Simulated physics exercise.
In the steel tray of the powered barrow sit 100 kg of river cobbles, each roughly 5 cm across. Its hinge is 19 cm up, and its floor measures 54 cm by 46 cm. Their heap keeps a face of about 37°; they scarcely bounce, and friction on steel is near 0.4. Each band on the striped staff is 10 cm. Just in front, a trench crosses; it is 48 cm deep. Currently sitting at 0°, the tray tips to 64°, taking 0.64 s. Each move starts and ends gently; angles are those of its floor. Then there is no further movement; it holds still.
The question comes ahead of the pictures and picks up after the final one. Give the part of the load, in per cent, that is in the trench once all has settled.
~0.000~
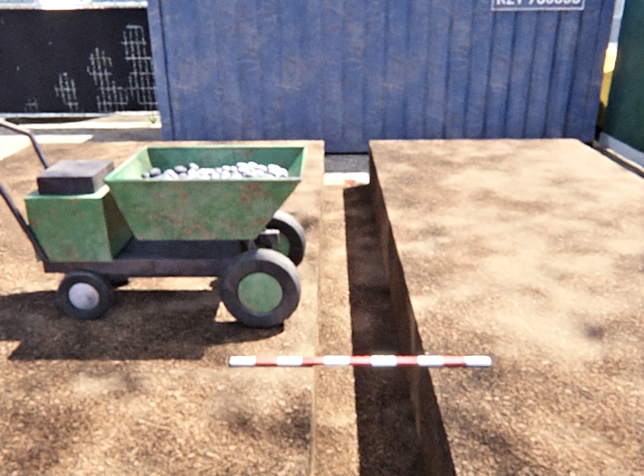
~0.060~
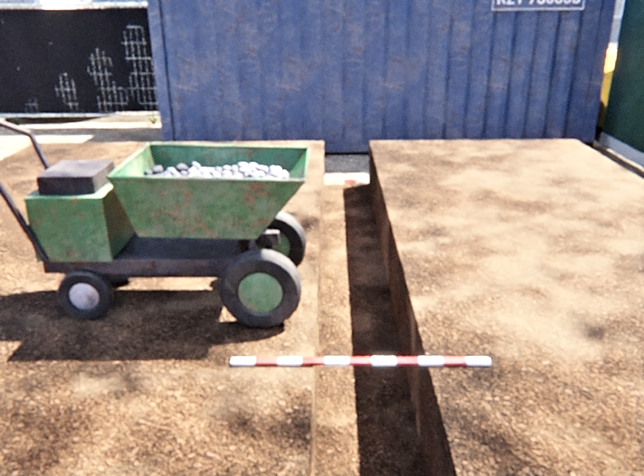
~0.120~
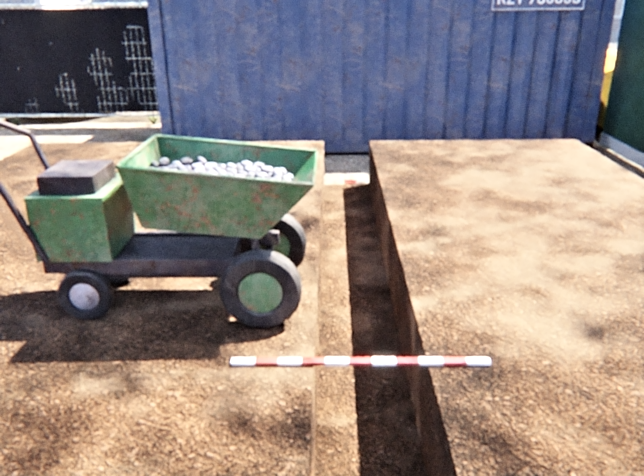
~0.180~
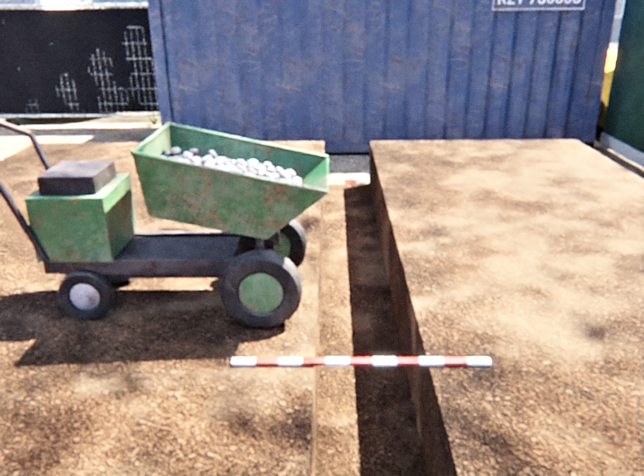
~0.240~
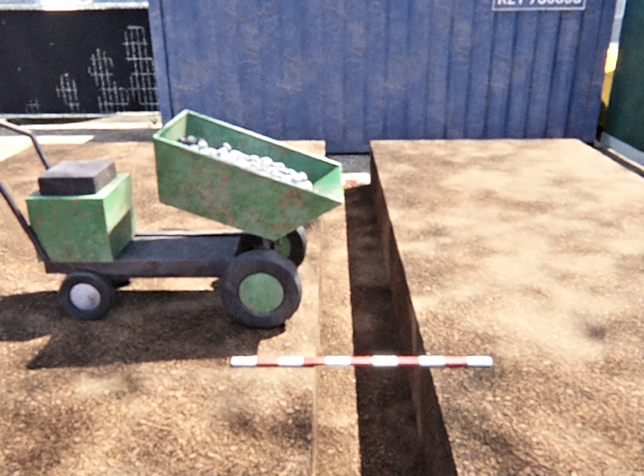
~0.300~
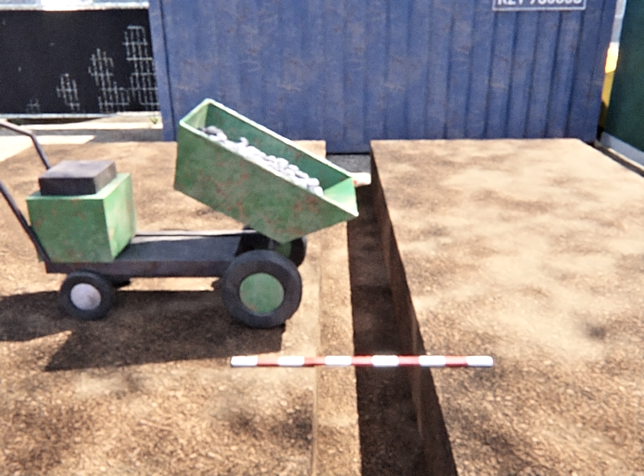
Close to 42 in a hundred.
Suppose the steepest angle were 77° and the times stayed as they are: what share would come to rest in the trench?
It would be close to 40 percent.
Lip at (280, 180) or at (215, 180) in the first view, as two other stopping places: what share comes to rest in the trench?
About 60 per cent first, then about 95 per cent.
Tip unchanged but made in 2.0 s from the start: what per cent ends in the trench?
About 60%.
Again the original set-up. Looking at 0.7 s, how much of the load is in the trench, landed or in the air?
I'd say near 5 per cent at that time.
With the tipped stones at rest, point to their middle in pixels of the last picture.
Roughly (430, 296), I'd say.
After 0.5 s the floor is at 54°; 100 % in the tray; the foremost stones are at (356, 234).
After 0.7 s the floor is at 64°; 86 % in the tray, 7 % in the trench, 6 % past the trench; the foremost stones are at (436, 286).
After 1.1 s the floor is at 64°; 38 % in the tray, 10 % in the trench, 52 % past the trench; the foremost stones are at (553, 298).
After 3.0 s the floor is at 64°; 4 % in the tray, 42 % in the trench, 53 % past the trench; the foremost stones are past the picture's edge.
